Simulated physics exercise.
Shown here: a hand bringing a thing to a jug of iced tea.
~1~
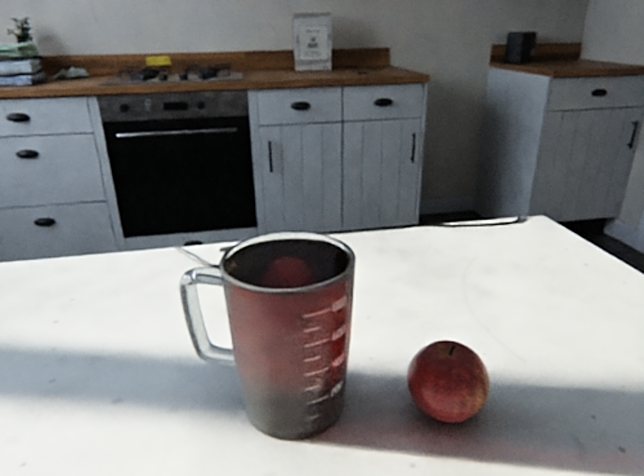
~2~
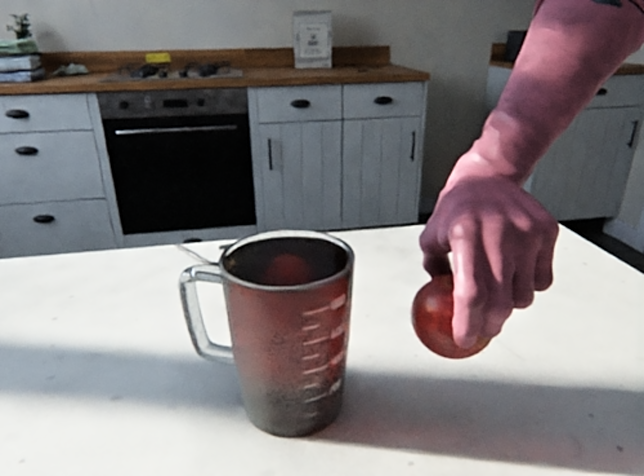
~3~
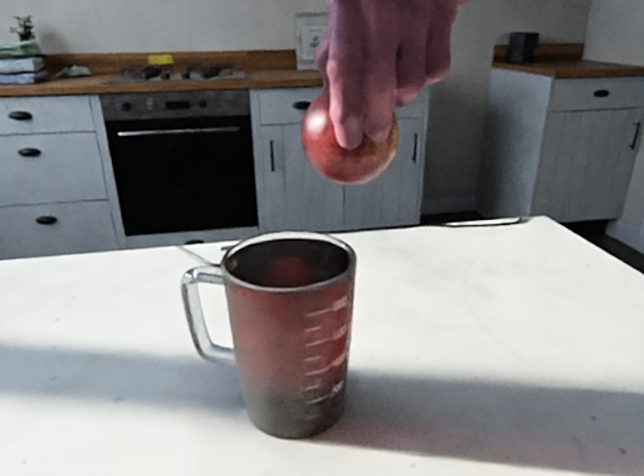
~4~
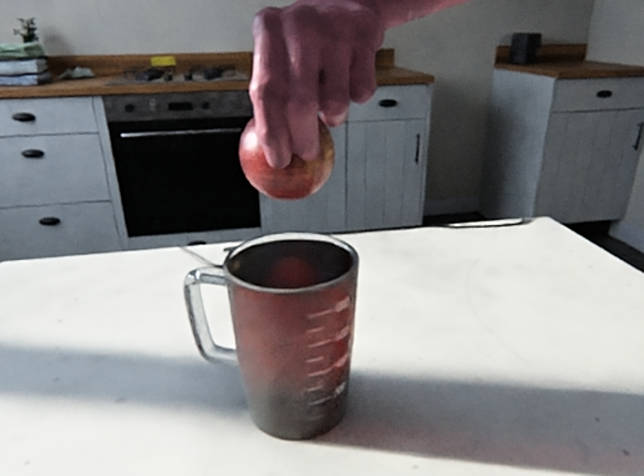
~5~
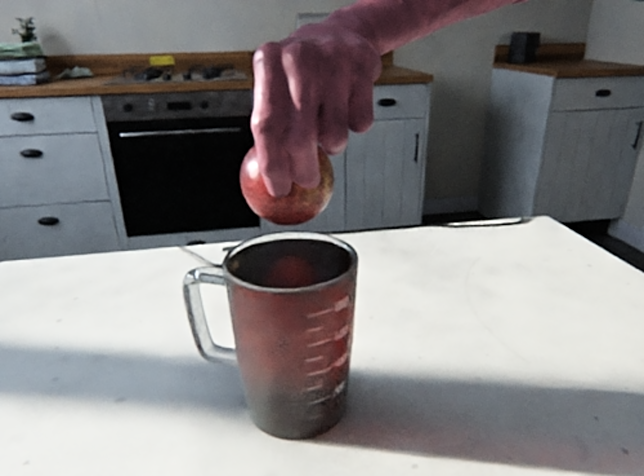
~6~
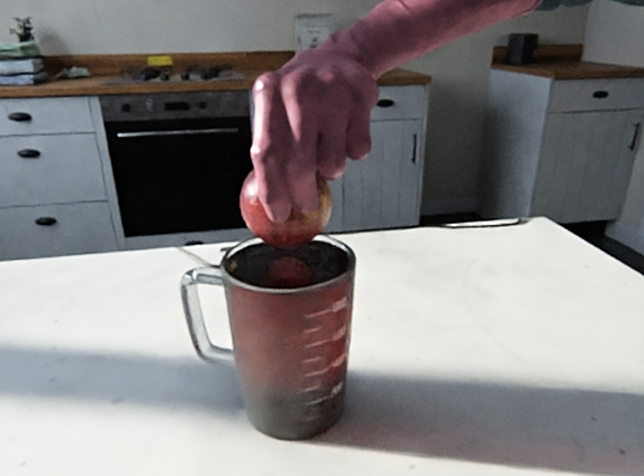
A hand picked up a red apple from the white tabletop, carried it left over a nearly full glass jug of dark liquid, and lowered it to just above the surface.
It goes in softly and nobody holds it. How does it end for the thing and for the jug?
What you'd see is that the thing keeps afloat while the jug spills some.
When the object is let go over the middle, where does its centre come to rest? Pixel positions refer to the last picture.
Around (289, 275).
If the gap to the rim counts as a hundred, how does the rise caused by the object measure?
Roughly 330 %.
A moment on, the apple enters the iced tea; the jug is full to the brim; a puddle lies round it.
Further on, the apple comes up again; the jug is full to the brim; a puddle lies round it.
When it is over, the apple is afloat; the jug is full to the brim; a puddle lies round it.
